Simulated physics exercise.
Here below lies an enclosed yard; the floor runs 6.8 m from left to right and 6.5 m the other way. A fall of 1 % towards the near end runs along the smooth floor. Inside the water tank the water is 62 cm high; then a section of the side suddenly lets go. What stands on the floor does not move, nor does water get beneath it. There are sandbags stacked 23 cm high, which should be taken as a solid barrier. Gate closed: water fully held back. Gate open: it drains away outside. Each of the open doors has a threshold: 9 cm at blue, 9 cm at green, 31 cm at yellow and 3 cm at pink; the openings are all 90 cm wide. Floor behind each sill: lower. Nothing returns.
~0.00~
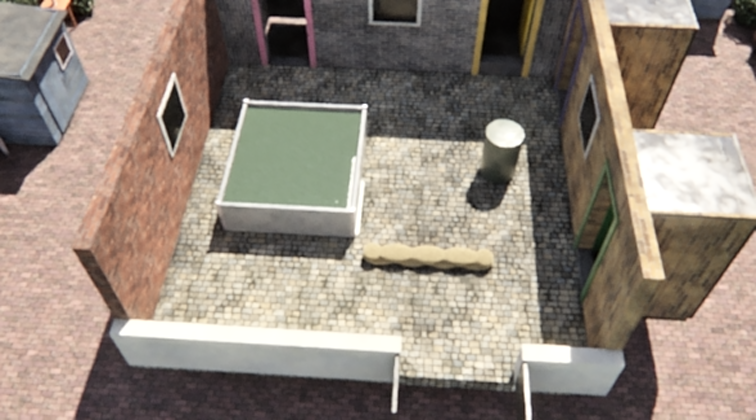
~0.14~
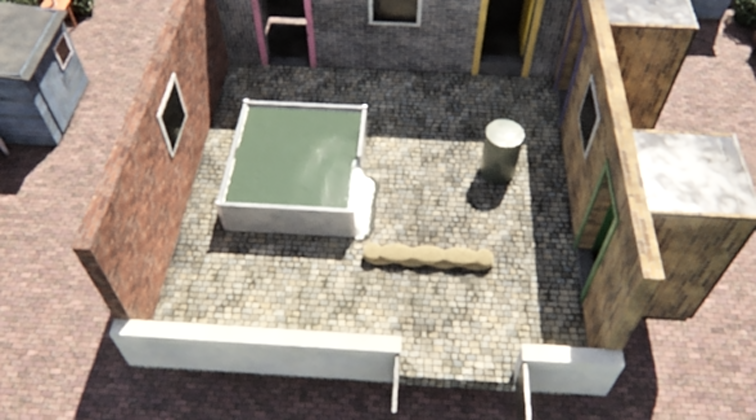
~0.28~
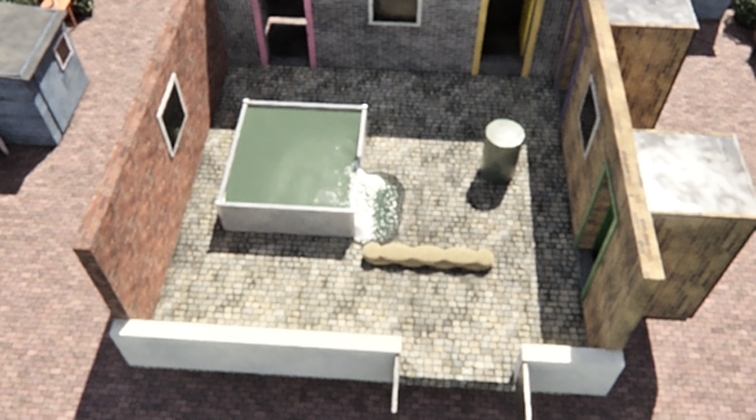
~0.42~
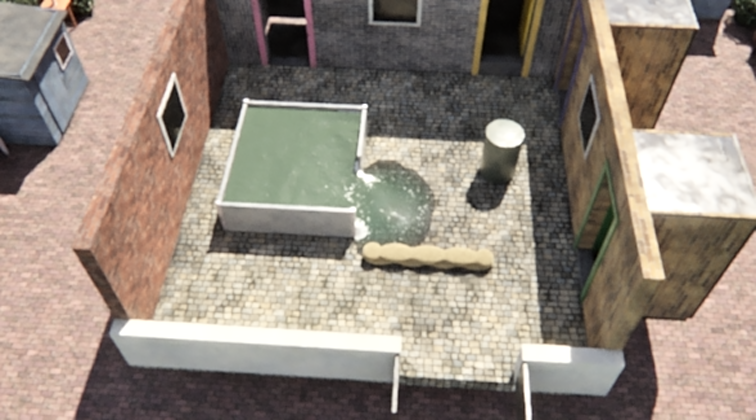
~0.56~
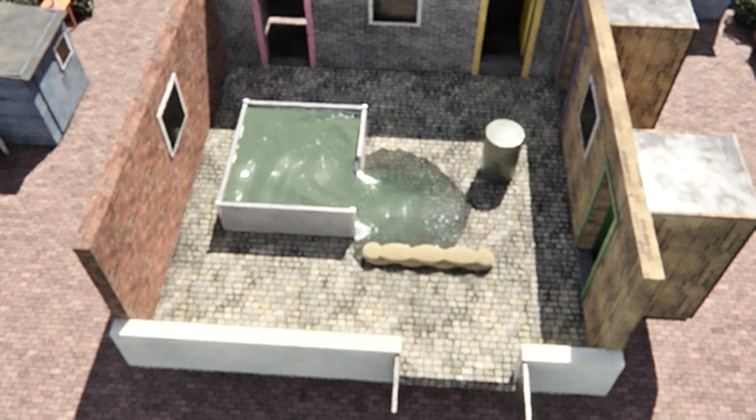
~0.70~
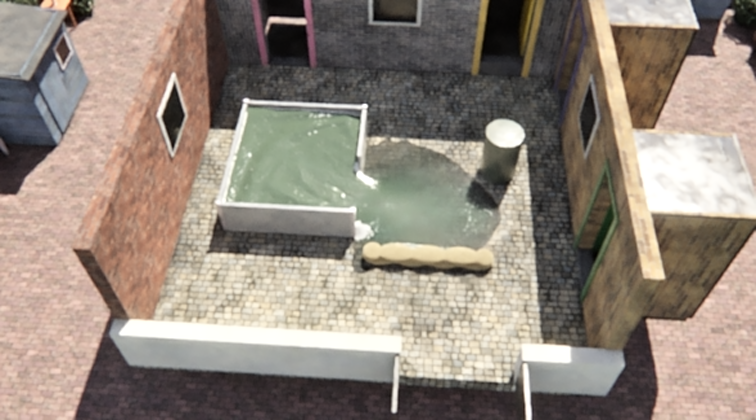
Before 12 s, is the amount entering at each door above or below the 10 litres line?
Blue door above, green door above, yellow door below, pink door above.
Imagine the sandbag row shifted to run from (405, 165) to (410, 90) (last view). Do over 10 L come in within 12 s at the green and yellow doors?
At the green door the limit is exceeded, and at the yellow door it is not reached.
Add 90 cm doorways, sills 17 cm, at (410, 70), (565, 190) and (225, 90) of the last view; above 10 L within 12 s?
In turn: Below, over, not over.
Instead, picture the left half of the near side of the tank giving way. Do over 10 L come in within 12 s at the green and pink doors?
Green: Exceeding the limit; pink: Exceeding the limit.
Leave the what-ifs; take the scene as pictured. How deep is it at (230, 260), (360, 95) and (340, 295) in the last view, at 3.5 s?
Spot by spot: Some 0, 0, then 0 cm.
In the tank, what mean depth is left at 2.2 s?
The mean depth is around 37 cm.
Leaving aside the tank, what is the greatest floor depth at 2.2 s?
Up to near 44 cm.
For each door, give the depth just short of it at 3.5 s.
You'd see blue at 6 cm, green at 20 cm, yellow at 22 cm and pink at 0 cm.
After 1.4 s water covers 20 % of the floor and is deepest (38 cm) near (360, 223); blue door not reached, green door 10 cm at the sill, 2 L in, yellow door not reached, pink door not reached.
After 2.2 s water covers 25 % of the floor and is deepest (44 cm) near (569, 226); blue door not reached, green door 24 cm at the sill, 61 L in, yellow door not reached, pink door not reached.
After 3.5 s water covers 40 % of the floor and is deepest (30 cm) near (524, 76); blue door 6 cm at the sill, 0 L in, green door 20 cm at the sill, 156 L in, yellow door 22 cm at the sill, 0 L in, pink door not reached.
After 7.0 s water covers 85 % of the floor and is deepest (18 cm) near (574, 371); blue door 14 cm at the sill, 28 L in, green door 13 cm at the sill, 248 L in, yellow door 12 cm at the sill, 0 L in, pink door 2 cm at the sill, 0 L in.
After 12.0 s water covers 100 % of the floor and is deepest (11 cm) near (146, 344); blue door 6 cm at the sill, 42 L in, green door 9 cm at the sill, 265 L in, yellow door 5 cm at the sill, 0 L in, pink door 7 cm at the sill, 20 L in.
